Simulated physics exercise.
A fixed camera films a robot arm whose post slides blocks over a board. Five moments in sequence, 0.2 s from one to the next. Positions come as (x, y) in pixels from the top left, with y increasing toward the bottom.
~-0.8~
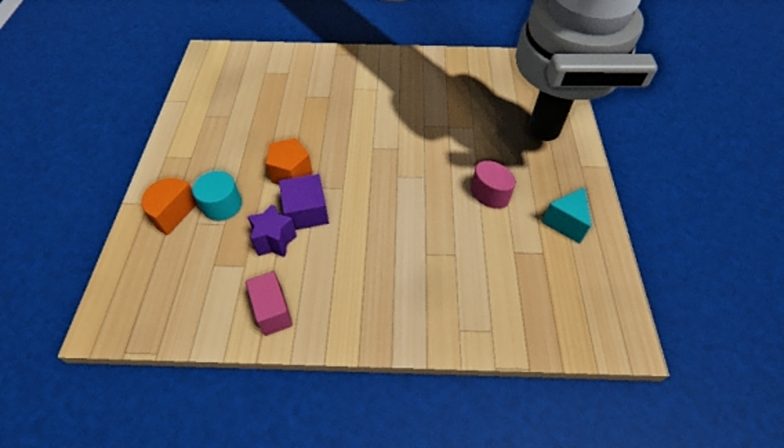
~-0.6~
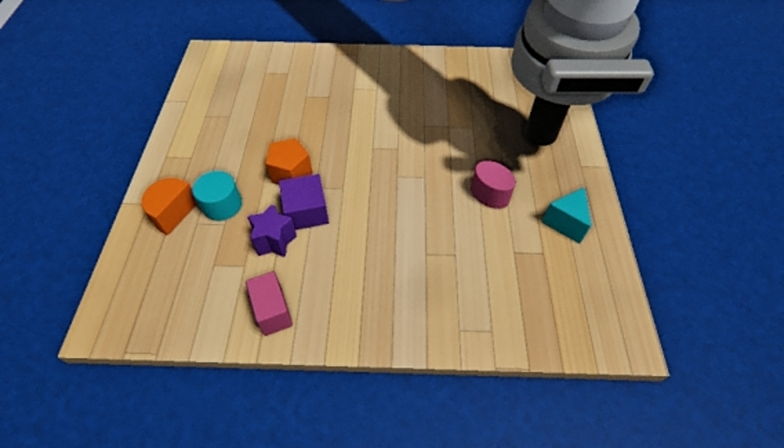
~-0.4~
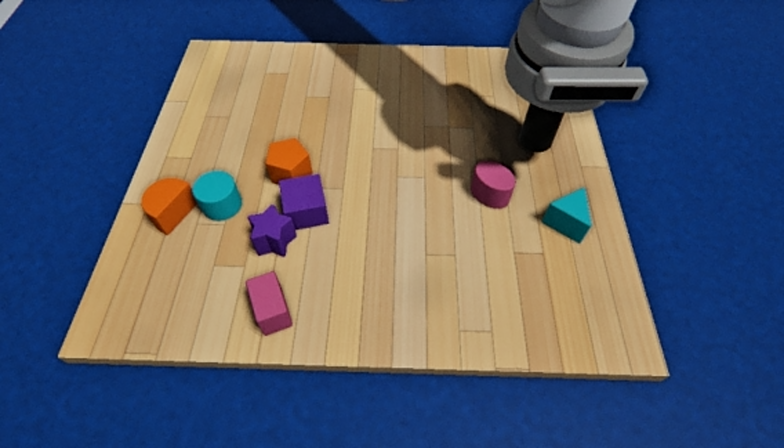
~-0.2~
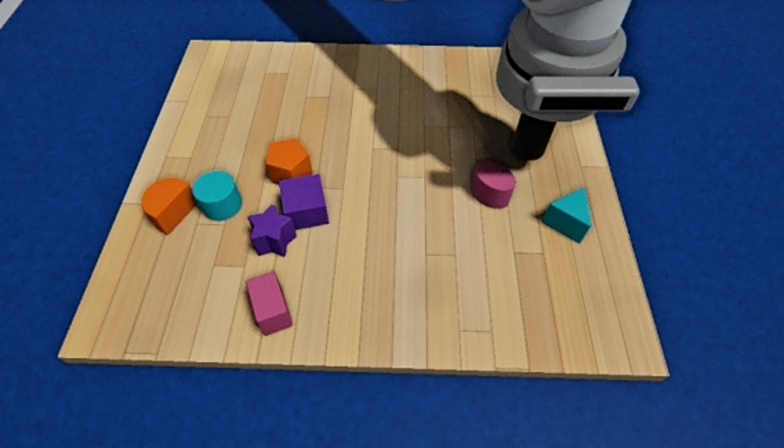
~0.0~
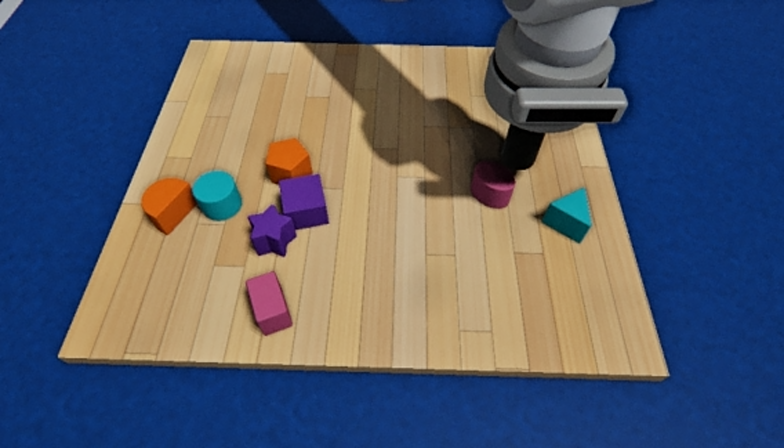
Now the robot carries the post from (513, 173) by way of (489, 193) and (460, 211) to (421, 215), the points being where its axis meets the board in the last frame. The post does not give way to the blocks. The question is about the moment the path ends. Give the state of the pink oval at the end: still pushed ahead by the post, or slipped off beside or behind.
By the time the path ends, the pink oval has slid off to the side or behind.
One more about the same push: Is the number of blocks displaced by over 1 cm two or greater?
It seems not.
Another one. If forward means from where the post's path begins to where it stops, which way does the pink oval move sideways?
Over to the left.
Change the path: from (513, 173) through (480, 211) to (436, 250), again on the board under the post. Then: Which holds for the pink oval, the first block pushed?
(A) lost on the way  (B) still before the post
B
The first path, step by step. One third of the way, post at (493, 179); pink oval at (474, 194).
Two thirds of the way, post at (462, 197); pink oval at (448, 217), turned 25° anticlockwise.
At the end, post at (423, 201); pink oval at (428, 227), turned 90° anticlockwise; turquoise three-sided block still.
